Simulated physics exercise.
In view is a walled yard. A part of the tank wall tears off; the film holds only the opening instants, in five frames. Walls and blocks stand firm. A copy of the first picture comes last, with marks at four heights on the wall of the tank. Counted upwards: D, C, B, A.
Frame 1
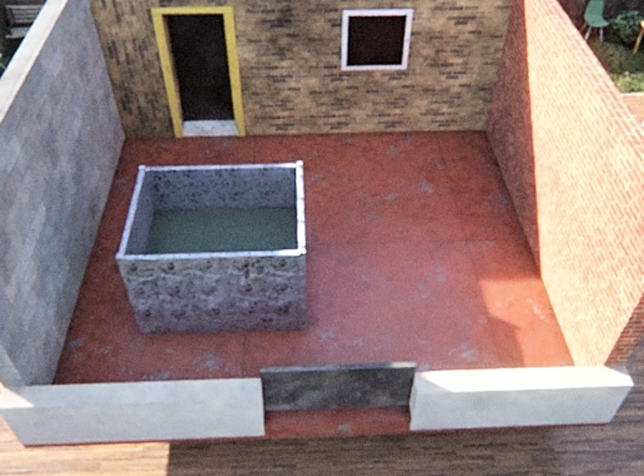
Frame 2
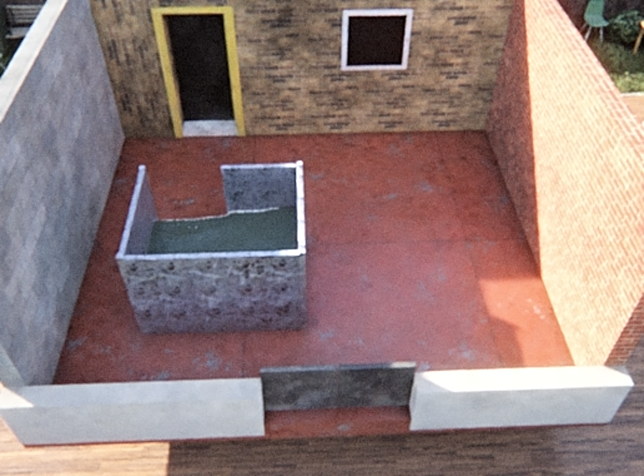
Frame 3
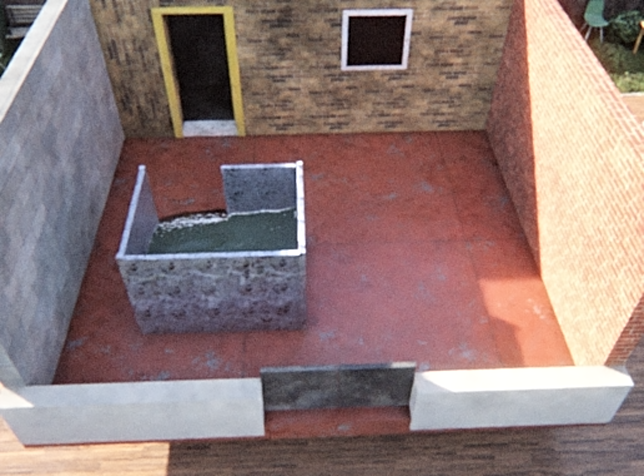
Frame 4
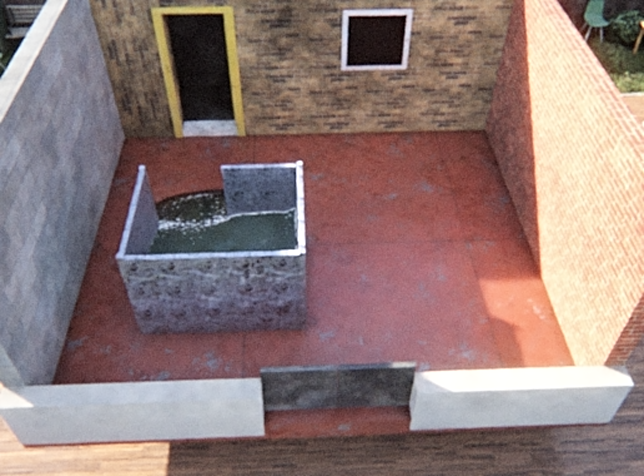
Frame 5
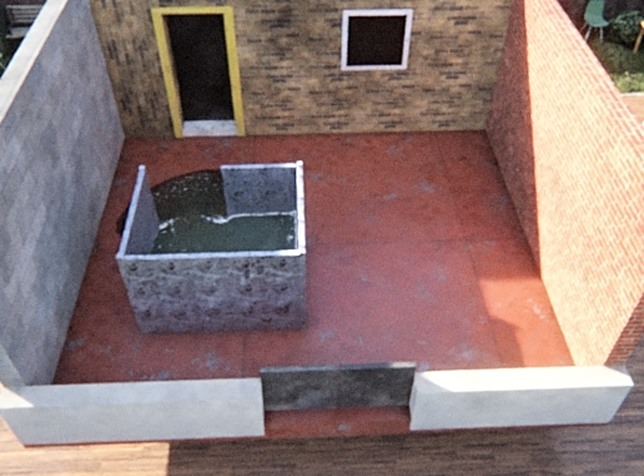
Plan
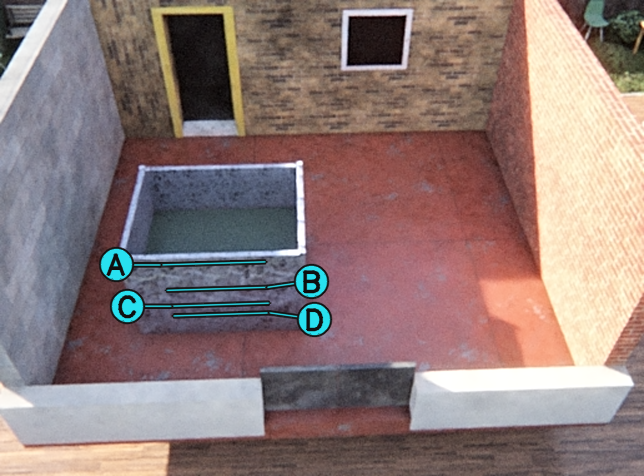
Dark water sits still in a grey stone tank inside a walled yard with a red floor, a yellow doorway behind it. Part of the tank's back wall disappears, and the water pours out through the gap, foaming white, then spreads in a dark patch over the floor behind the tank.
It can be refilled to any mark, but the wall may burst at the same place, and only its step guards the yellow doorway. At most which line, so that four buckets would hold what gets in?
D.
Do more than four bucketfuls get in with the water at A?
Yes.
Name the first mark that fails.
C it is.
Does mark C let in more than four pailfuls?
Yes.
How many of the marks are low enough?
One of the four.
On the marked copy, A at (212, 263); B at (217, 288); C at (220, 304); D at (221, 314); from the bottom up D, C, B, A.
If A is chosen, dozens of bucketfuls pour in.
If B is chosen, dozens of bucketfuls pour in.
If C is chosen, about 9 bucketfuls get in.
If D is chosen, a bucket or two gets in.
